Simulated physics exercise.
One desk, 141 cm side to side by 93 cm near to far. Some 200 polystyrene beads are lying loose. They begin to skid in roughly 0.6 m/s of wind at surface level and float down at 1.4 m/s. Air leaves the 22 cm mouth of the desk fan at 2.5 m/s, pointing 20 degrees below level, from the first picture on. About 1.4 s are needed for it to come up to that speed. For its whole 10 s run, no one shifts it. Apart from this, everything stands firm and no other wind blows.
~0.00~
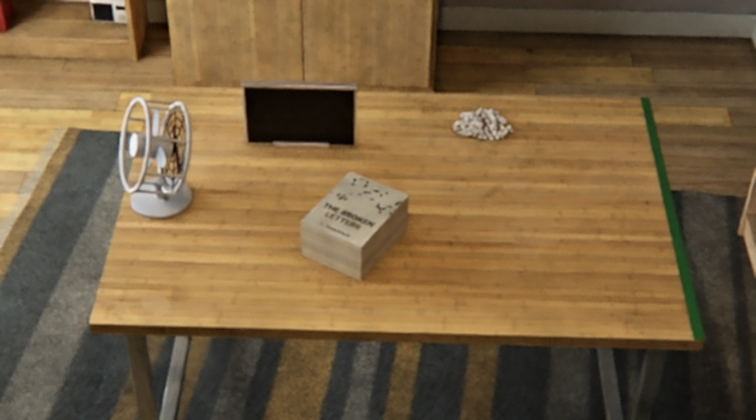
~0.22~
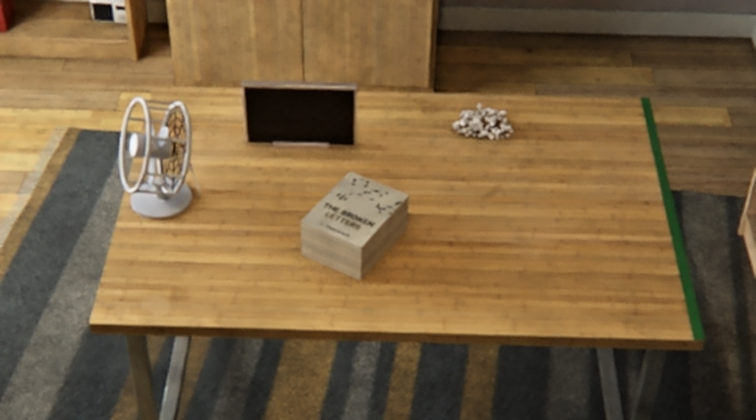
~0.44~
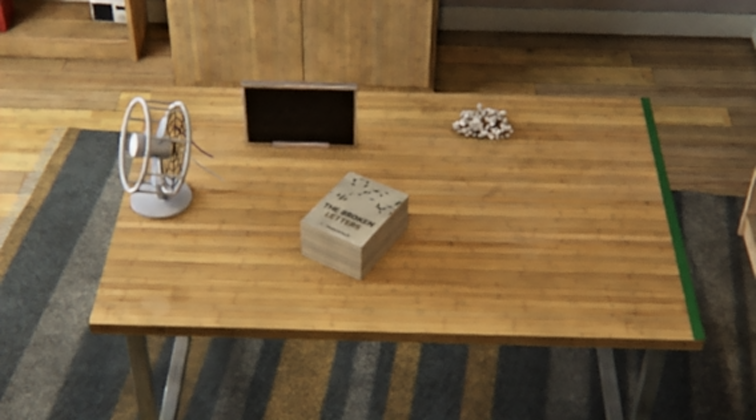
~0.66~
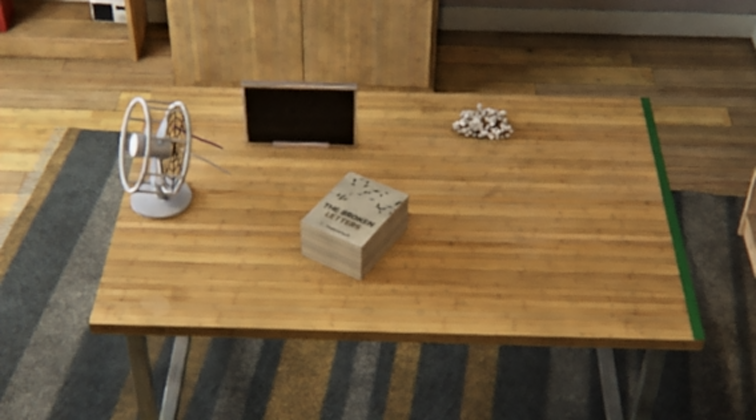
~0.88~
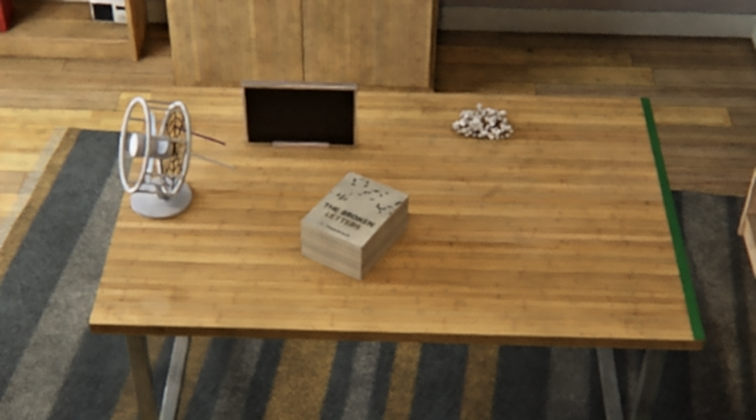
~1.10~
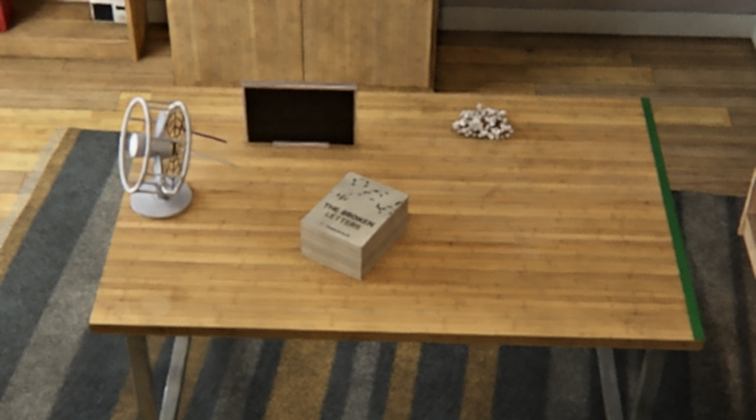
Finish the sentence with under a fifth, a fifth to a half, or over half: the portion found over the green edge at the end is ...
The portion found there is under a fifth.
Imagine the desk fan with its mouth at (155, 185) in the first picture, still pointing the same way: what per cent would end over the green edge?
Result: Approx. 2 %.
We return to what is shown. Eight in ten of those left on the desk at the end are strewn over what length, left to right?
Spread, left to right: Approx. 20 cm.
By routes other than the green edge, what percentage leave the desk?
About 0 %.
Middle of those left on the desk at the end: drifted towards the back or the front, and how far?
Backward, some 5 cm.
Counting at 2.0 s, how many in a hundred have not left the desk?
Around 100 %.
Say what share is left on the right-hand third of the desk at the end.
Something close to 40 % ends up there.
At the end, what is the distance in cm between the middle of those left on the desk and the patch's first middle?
The middle is roughly 5 cm from where it started.
After 2.0 s, 0 % are over the green edge; the middle of those still in play is near (477, 113); 64 % have settled or left.
After 3.2 s, 2 % are over the green edge; the middle of those still in play is near (477, 113); 84 % have settled or left.
After 5.5 s, 2 % are over the green edge; the middle of those still in play is near (477, 113); 86 % have settled or left.
After 10.0 s, at the end, 6 % are over the green edge; the middle of those still in play is near (477, 113).
